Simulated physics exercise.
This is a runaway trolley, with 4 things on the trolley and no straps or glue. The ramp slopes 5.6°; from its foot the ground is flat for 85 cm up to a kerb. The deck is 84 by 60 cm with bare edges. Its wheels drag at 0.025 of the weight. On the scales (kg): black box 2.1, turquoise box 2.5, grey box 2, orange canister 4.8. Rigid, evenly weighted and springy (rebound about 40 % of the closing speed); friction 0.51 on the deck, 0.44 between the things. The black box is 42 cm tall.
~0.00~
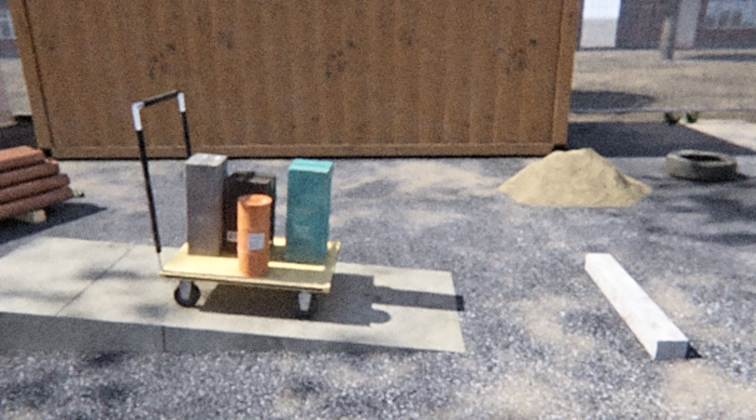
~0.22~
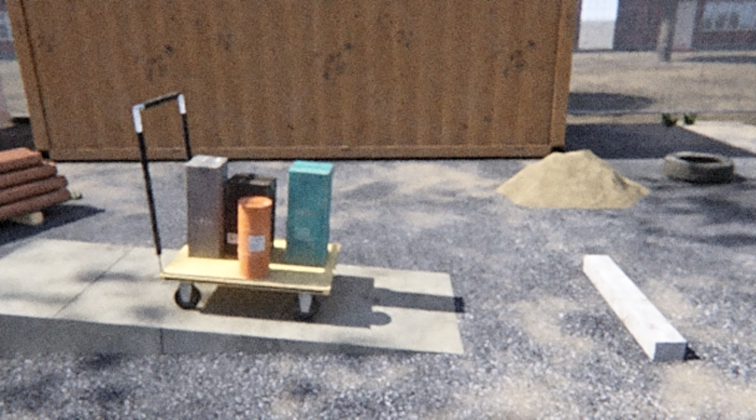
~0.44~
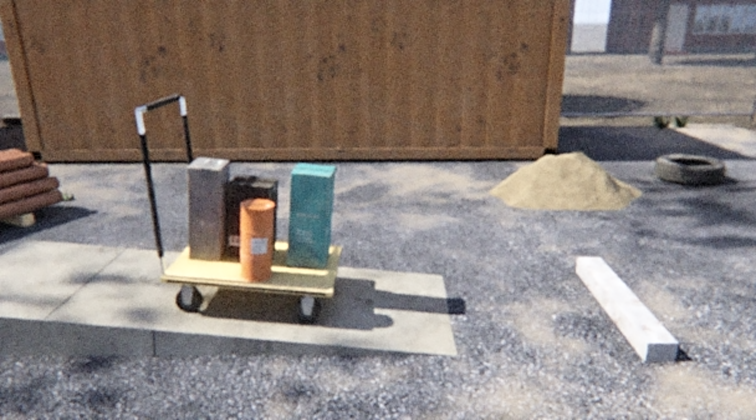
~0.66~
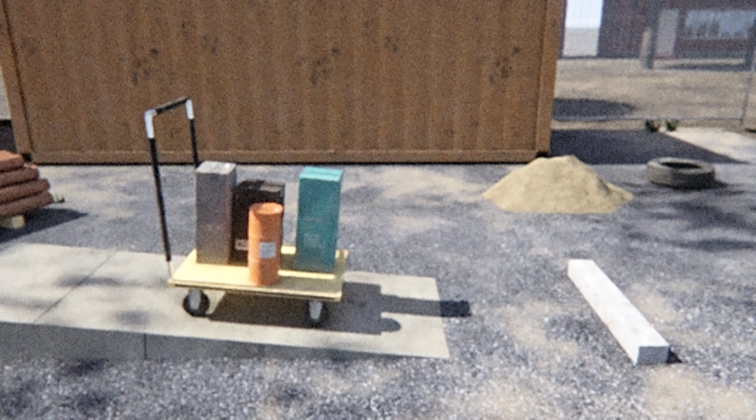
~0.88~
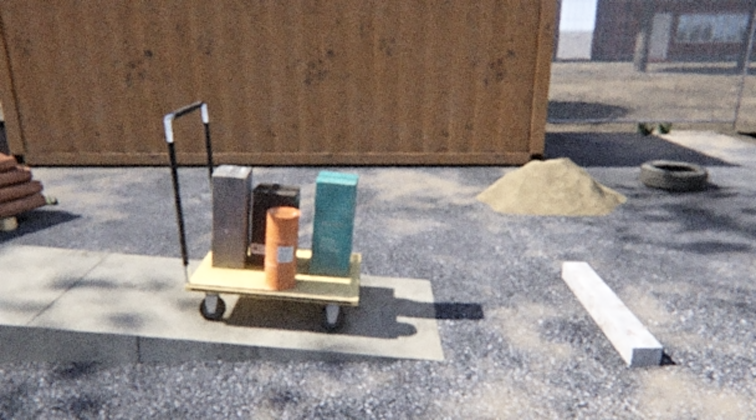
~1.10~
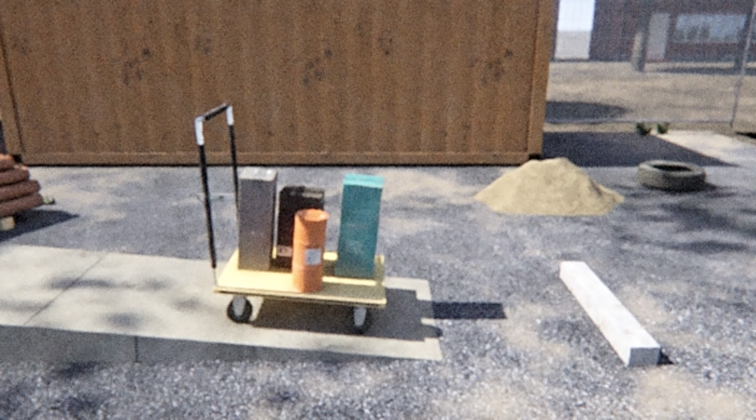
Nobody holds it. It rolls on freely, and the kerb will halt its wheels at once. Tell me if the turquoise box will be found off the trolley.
The turquoise box comes off the trolley.
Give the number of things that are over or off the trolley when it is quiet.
In all, 3.
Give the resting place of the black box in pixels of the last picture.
At about (535, 240).
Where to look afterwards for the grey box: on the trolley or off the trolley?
The grey box ends off the trolley.
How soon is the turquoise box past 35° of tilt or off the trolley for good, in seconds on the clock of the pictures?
At about 2.6 s.
After 2.30 s, trolley at the kerb; turquoise box slid 5 cm near (586, 233); grey box tipped 4° from how it sat; orange canister slid 5 cm.
After 2.80 s, trolley at the kerb; turquoise box now off the trolley; orange canister tipped 73° from how it sat; grey box tipped 12° from how it sat.
After 3.70 s, trolley at the kerb; orange canister on its side; grey box tipped 19° from how it sat; black box slid 10 cm.
By the end (4.7 s), off the trolley, turquoise box and grey box; tipped over on the trolley, orange canister; not toppled but over 10 cm from the start, black box. Seen from the same camera at the end, turquoise box near (654, 286).
